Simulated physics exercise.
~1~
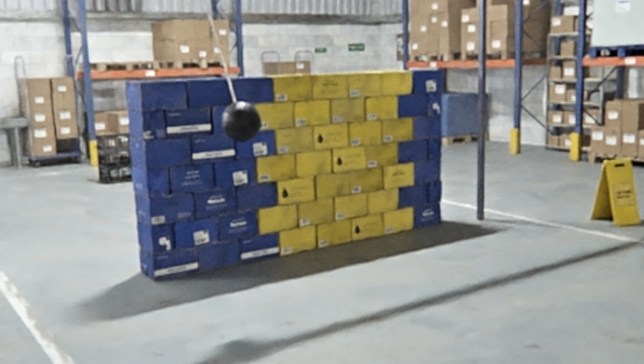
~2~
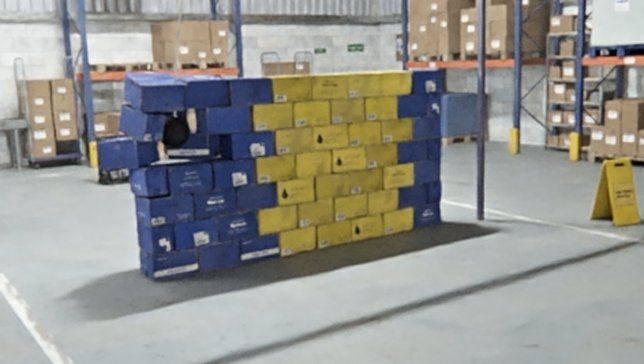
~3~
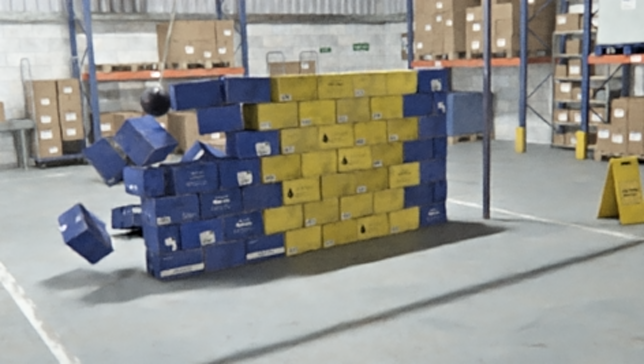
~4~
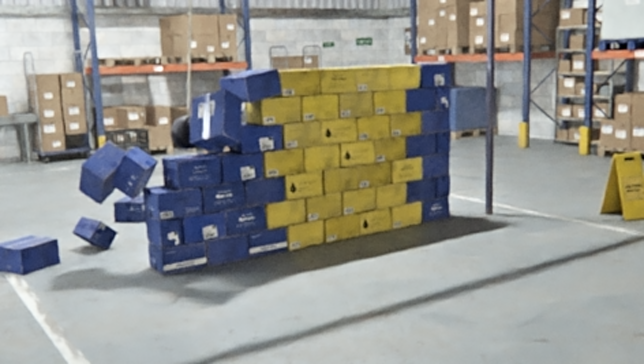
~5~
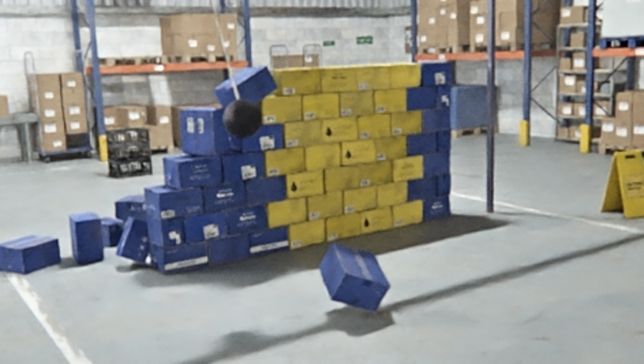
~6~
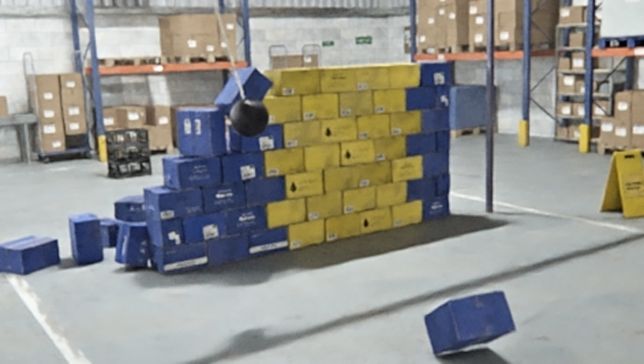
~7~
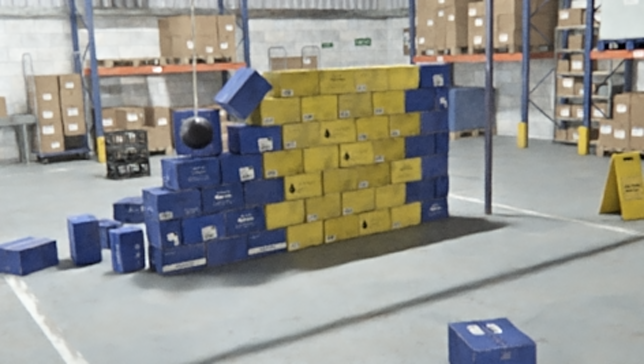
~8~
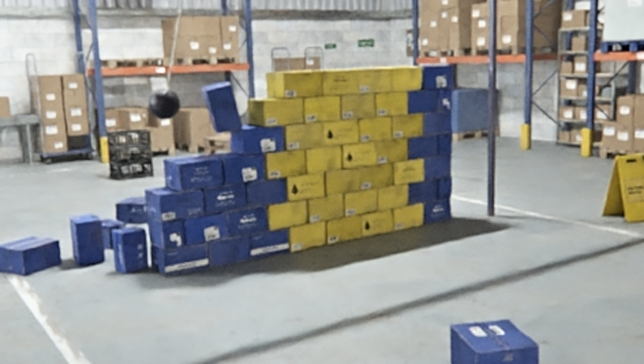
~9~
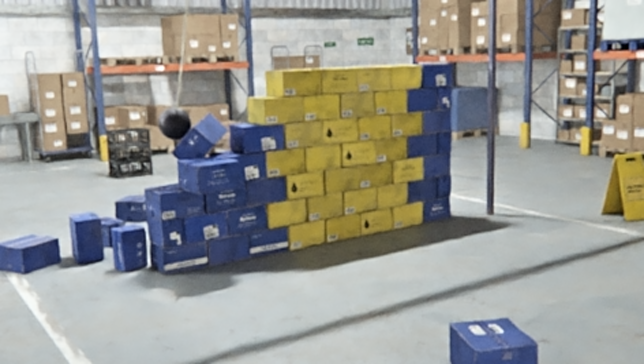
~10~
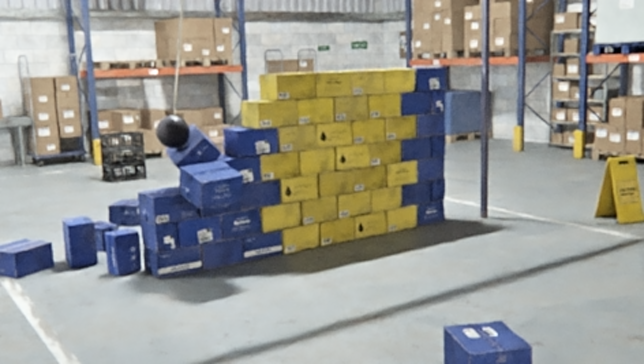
A wall of blue and yellow cartons was struck near its upper left by a swinging dark ball, which knocked blue boxes to the floor, one tumbling toward the front, then swung back and dislodged more, leaving the yellow section standing.
